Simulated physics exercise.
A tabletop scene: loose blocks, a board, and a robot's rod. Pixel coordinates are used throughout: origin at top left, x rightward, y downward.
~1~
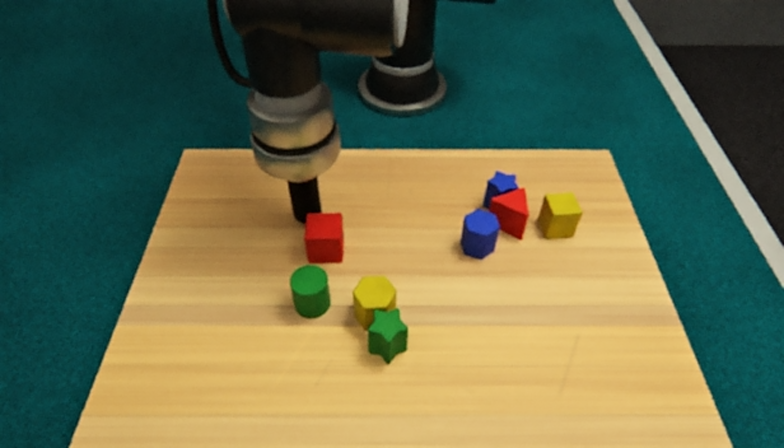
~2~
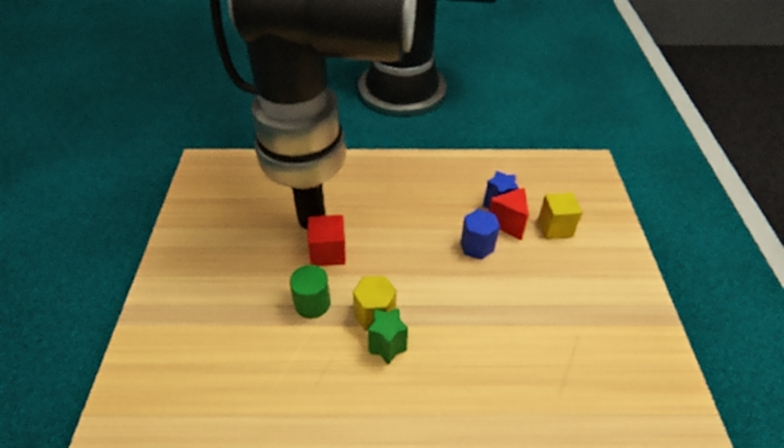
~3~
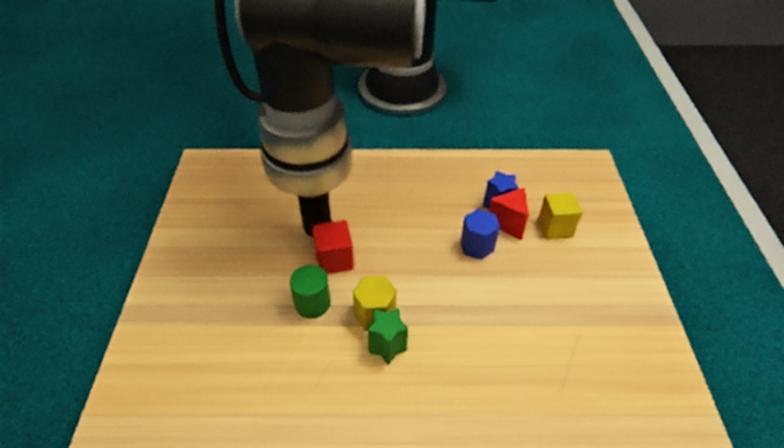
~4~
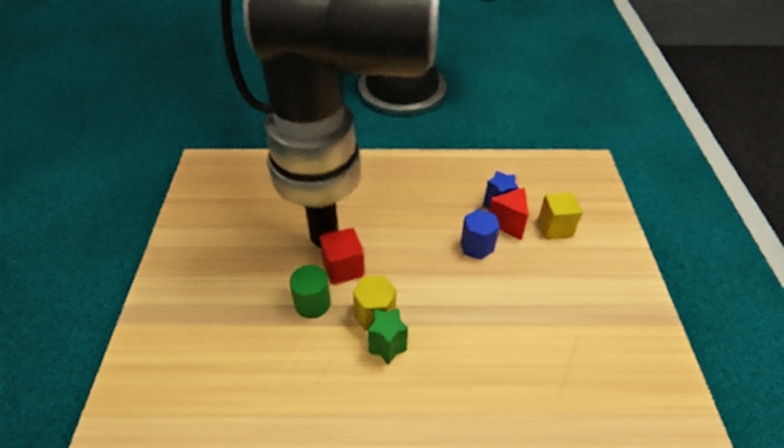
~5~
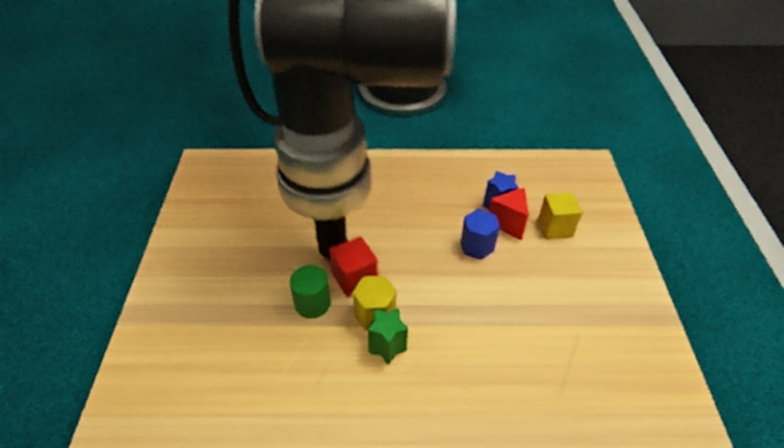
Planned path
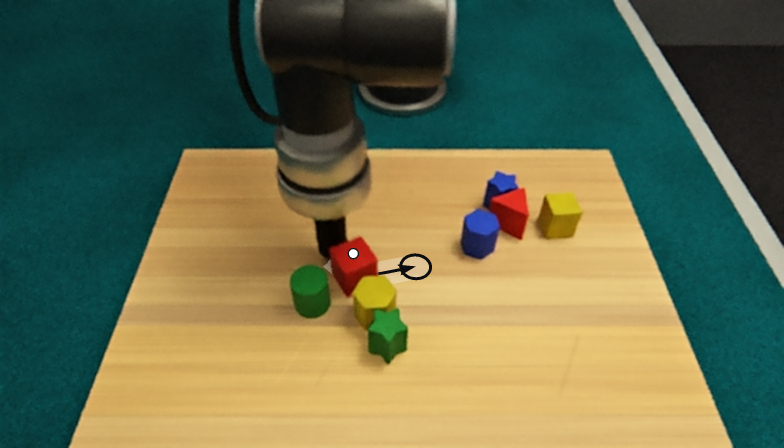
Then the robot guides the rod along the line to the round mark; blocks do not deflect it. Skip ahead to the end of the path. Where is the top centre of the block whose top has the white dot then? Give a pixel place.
The middle of its top is at (396, 277).
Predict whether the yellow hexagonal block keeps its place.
Shifted out of place.
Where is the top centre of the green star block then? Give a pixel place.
Located at (396, 344).
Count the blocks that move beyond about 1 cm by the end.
My best guess is that three blocks or more move over 1 cm.
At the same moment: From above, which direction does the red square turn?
It rotates clockwise.
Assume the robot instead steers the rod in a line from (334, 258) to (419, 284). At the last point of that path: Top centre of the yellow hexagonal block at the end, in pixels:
The centre of its top will be at (388, 320).
Drawn move, from (334, 258) by way of (357, 273) and (386, 272) to (416, 267); the dot is on the red square.
The first path, step by step. Halfway along, rod (372, 266); red square (390, 276), turned 20° clockwise; yellow hexagonal block (391, 311), turned 15° clockwise; green star block (396, 343).
At the end, rod (416, 258); green circle still; red square (396, 277), turned 30° clockwise; yellow hexagonal block (392, 311), turned 20° clockwise; green star block (396, 344).
